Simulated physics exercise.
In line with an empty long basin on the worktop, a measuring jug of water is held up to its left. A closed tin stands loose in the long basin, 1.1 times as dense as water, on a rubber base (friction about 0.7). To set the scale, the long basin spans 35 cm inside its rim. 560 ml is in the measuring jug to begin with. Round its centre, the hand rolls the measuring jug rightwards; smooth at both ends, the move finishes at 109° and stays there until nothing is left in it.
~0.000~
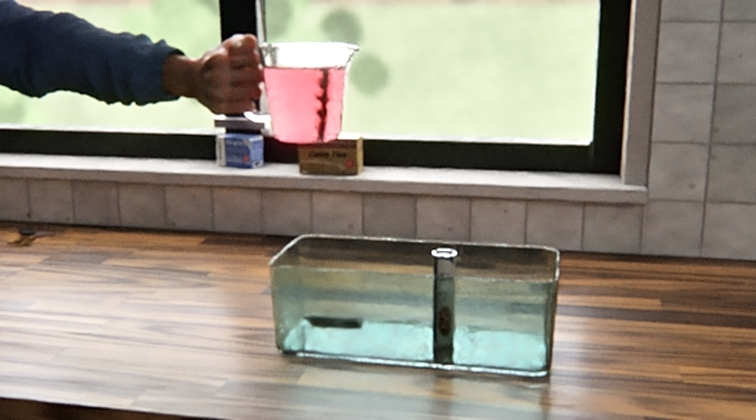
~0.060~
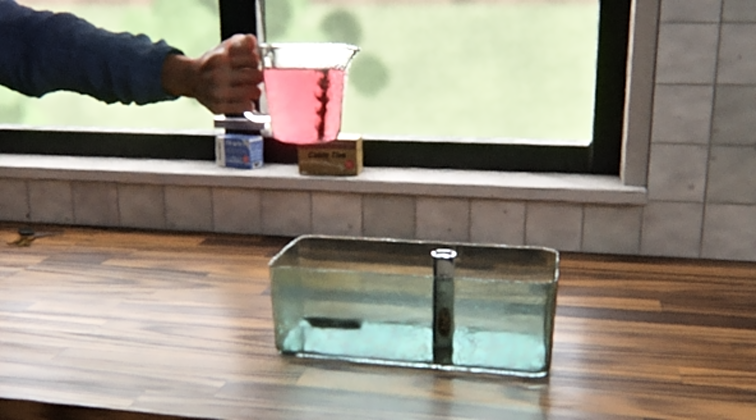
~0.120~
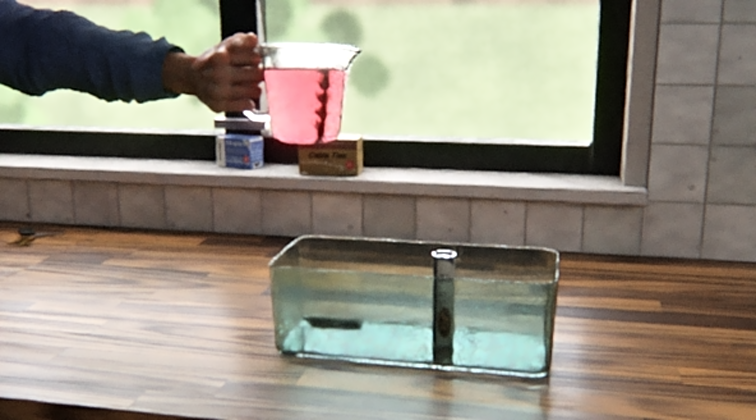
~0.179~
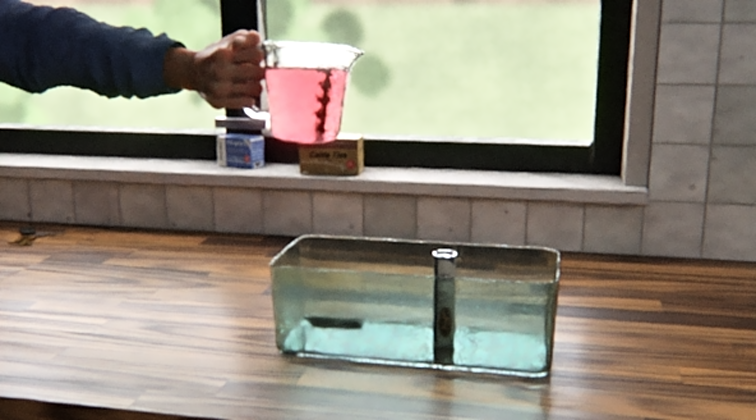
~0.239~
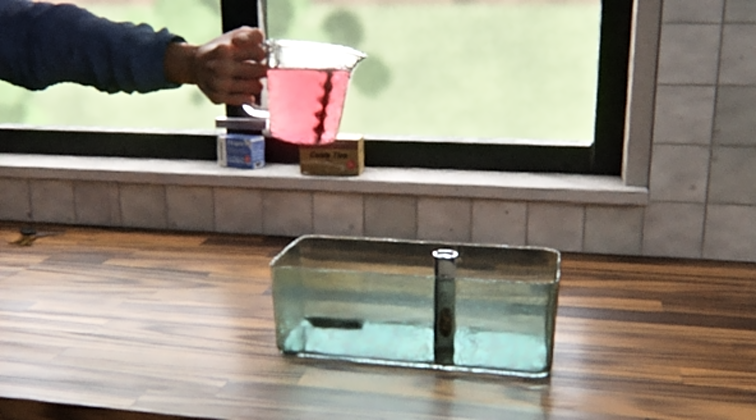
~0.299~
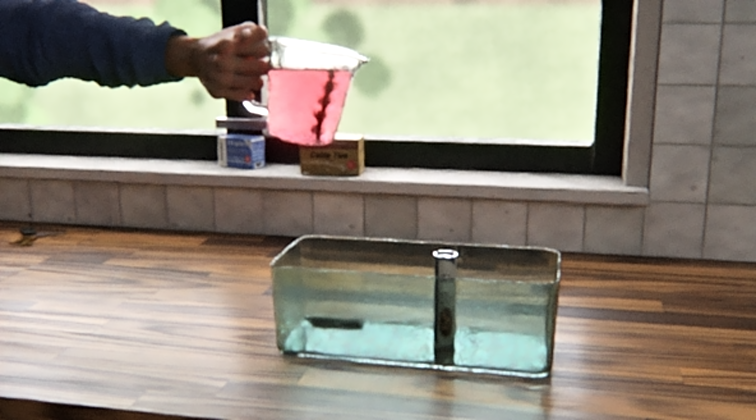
To begin with, a hand at the upper left holds a clear measuring jug of pink liquid upright before a window, above a glass basin with a dark upright object inside. The hand then smoothly tilts the jug slightly rightwards, while the basin stays still on the wooden worktop.
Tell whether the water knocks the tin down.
It fails to stay erect.
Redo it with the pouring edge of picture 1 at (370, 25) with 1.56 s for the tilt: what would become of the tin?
After that, the tin overturns.
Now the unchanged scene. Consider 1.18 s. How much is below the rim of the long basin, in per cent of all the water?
Around 56 per cent of the whole.
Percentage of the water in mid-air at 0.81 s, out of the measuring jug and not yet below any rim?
18 per cent.
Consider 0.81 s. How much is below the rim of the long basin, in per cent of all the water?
Near 3 in a hundred.
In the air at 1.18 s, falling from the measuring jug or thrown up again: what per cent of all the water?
It comes to some 26 percent of the total.
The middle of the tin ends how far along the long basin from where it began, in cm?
In the end the tin's centre has shifted about 7.5 centimetres.
Then, 0.81 s in, the tilt is 61° and 80 per cent is still to pour; the tin stands where it began.
Then, 1.18 s in, the tilt is 98° and 19 per cent is still to pour; the tin lies on its side.
Then, 1.57 s in, the tilt is 109° and 0 per cent is still to pour; the tin lies on its side.
Then, 1.99 s in, the tilt is 109° and 0 per cent is still to pour; the tin lies on its side.
Finally, the tin lies on its side.
